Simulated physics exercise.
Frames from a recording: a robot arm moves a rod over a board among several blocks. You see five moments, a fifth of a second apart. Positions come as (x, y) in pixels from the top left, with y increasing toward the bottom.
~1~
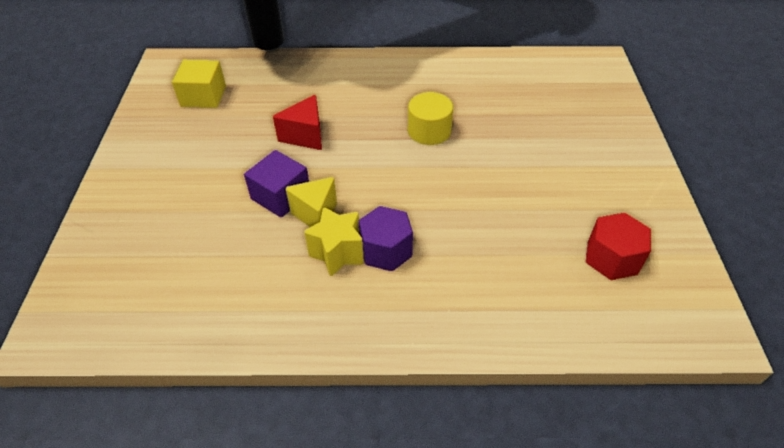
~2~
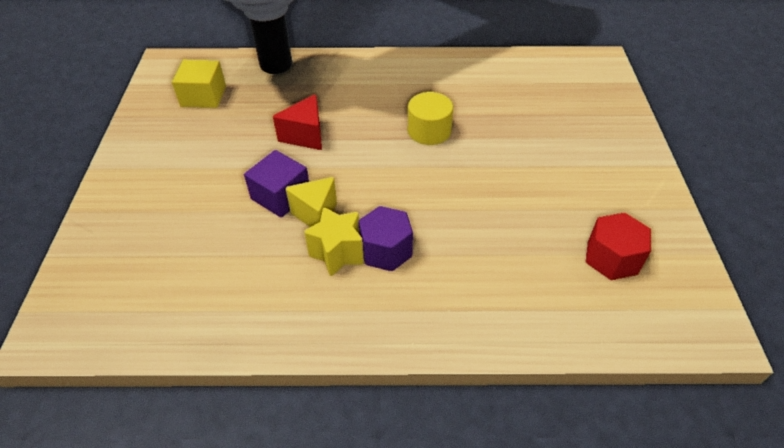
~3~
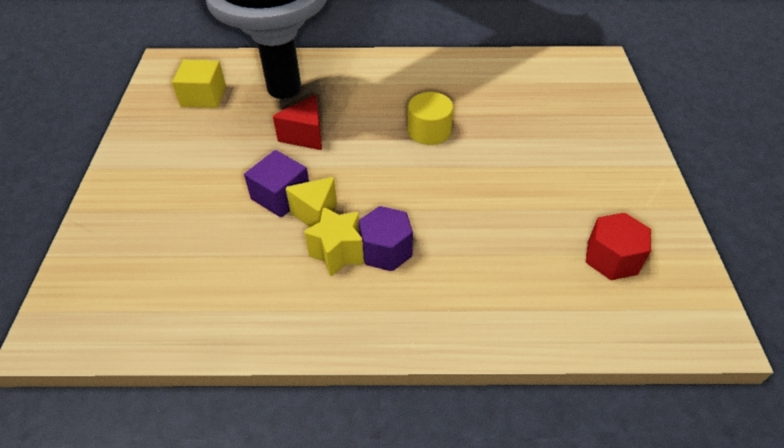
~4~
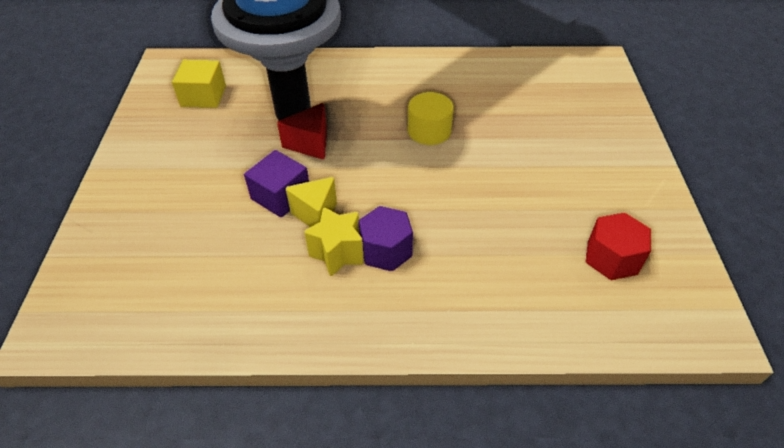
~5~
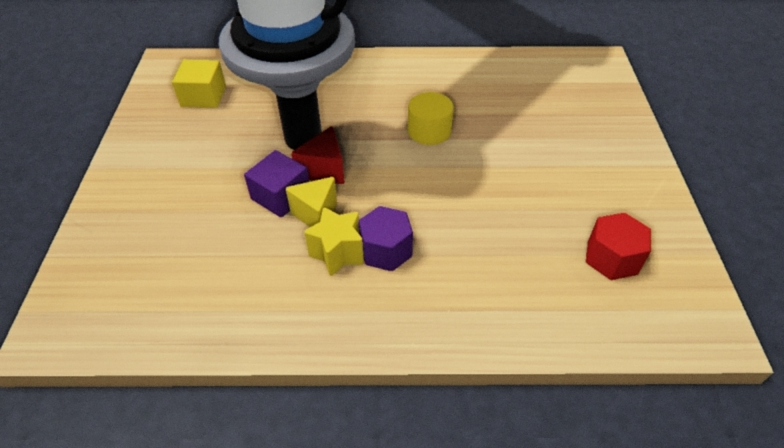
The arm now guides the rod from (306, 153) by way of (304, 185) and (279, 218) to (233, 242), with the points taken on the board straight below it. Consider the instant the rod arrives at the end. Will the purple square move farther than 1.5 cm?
The answer is yes.
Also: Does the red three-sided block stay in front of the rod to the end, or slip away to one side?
It is gone from the front.
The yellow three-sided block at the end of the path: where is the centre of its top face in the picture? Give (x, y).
Expect it around (301, 208).
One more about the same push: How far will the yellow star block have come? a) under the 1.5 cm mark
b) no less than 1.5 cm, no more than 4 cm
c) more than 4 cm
a
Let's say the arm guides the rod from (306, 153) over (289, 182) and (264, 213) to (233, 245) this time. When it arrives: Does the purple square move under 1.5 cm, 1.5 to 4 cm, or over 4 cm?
It moves quite far, over 4 cm.
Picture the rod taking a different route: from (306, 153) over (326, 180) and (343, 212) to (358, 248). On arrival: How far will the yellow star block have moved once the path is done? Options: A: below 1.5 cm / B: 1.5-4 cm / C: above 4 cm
B (1.5-4 cm)
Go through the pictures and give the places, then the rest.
Rod tip at (269, 43); block tops, purple square at (275, 170); yellow three-sided block at (313, 191); red three-sided block at (302, 111); yellow star block at (335, 228), in the first frame.
Rod at (276, 66); blocks unchanged, in the second frame.
Rod at (285, 90); blocks unchanged, in the third frame.
Rod at (294, 115); red three-sided block at (307, 119), in the fourth frame.
Rod at (304, 141); purple square at (275, 170); yellow three-sided block at (313, 191); red three-sided block at (321, 145); yellow star block at (335, 228), in the fifth frame.
What follows on the original path. One third of the way, rod at (302, 175); purple square at (263, 182); red three-sided block at (337, 164), turned 20° anticlockwise.
Two thirds of the way, rod at (276, 207); purple square at (226, 204), turned 40° clockwise; yellow three-sided block at (301, 208), turned 35° anticlockwise; red three-sided block at (337, 164), turned 25° anticlockwise.
At the end, rod at (229, 231); purple square at (176, 220), turned 60° clockwise; yellow three-sided block at (301, 208), turned 40° anticlockwise; red three-sided block at (337, 164), turned 25° anticlockwise; yellow star block in place.
